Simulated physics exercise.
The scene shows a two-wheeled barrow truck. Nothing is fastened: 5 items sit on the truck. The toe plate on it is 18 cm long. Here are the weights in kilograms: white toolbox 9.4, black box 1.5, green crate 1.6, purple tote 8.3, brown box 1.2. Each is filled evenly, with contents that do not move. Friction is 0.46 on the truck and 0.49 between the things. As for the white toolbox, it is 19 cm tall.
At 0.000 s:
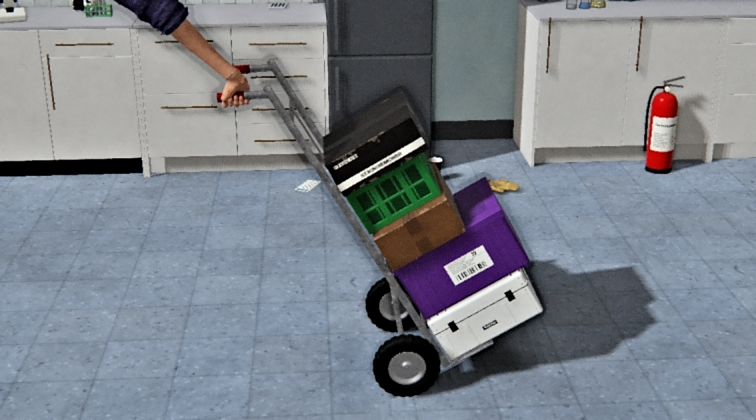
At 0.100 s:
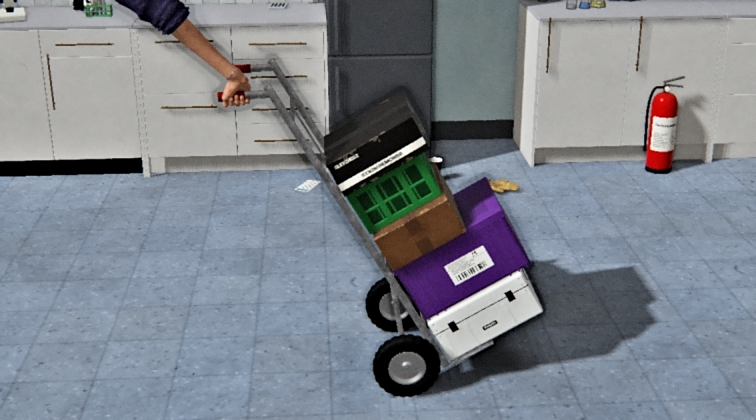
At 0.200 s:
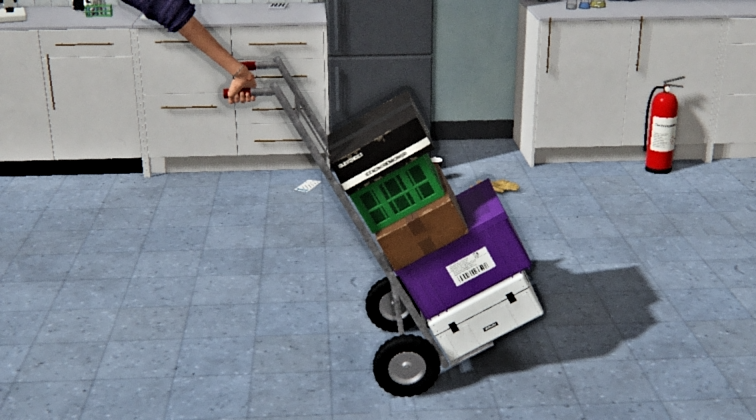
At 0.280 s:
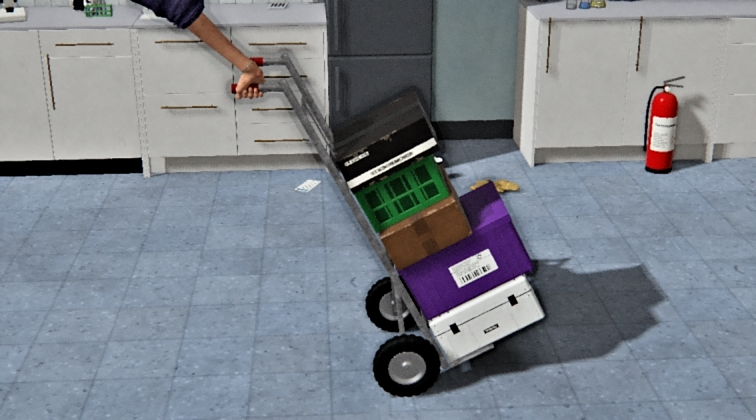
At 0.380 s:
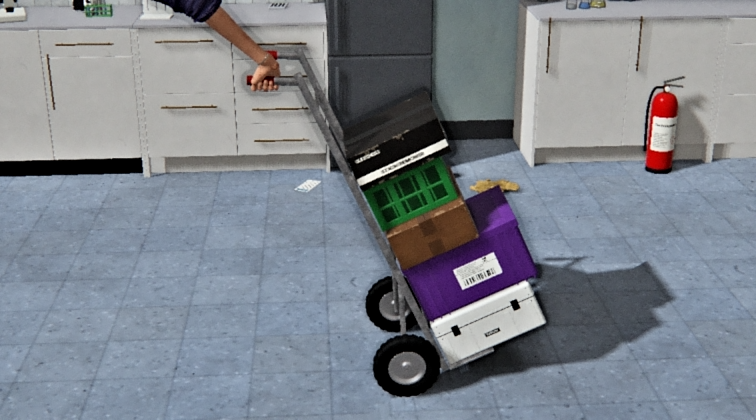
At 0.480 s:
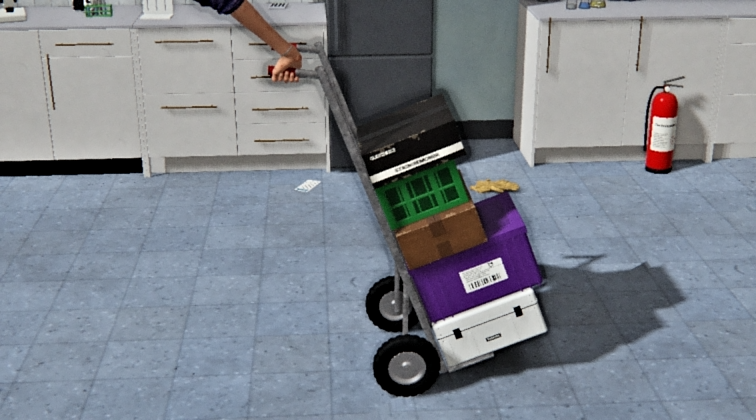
An arm in a dark sleeve reaches in from the upper left and grips the handle of a two-wheeled barrow truck on a blue tiled floor, seen from the side and slightly above. The leaning truck carries a black box, green crate, brown box, purple tote and white toolbox, with white cabinets and a red extinguisher behind. The hand moves right, slowly then faster, raising the truck more upright while its wheels and the view stay still.
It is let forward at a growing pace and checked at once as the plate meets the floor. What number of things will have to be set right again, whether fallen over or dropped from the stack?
The load comes through whole.
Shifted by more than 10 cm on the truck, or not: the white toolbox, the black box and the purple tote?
Note: White toolbox is left in place. Black box departs its position. Purple tote is left in place.
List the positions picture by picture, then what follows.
In the first picture, truck 30° back; white toolbox (478, 296); black box (374, 142).
In the second picture, truck 30° back; brown box (415, 215); green crate (391, 181).
In the third picture, truck 29° back; purple tote (458, 249); brown box (417, 215).
In the fourth picture, truck 27° back; green crate (398, 181); purple tote (460, 250).
In the fifth picture, truck 24° back; brown box (427, 216); green crate (407, 180).
In the sixth picture, truck 21° back; white toolbox (483, 307); black box (409, 140).
Around 0.78 s, truck 4° back.
Around 0.88 s, truck upright; black box tipped 3° against what carries it near (498, 154); white toolbox tipped 3° against what carries it near (487, 334); green crate tipped 3° against what carries it.
Around 0.98 s, truck upright; black box tipped 4° against what carries it near (520, 154); white toolbox tipped 3° against what carries it near (487, 334); green crate tipped 4° against what carries it.
Around 1.08 s, truck upright; black box tipped 4° against what carries it near (531, 155); white toolbox tipped 3° against what carries it near (487, 334); green crate tipped 4° against what carries it.
Finally (1.6 s), not toppled but over 10 cm from the start, black box and green crate; the other 3 still in place (within 10 cm). In the last view, white toolbox near (487, 334), black box near (533, 155).
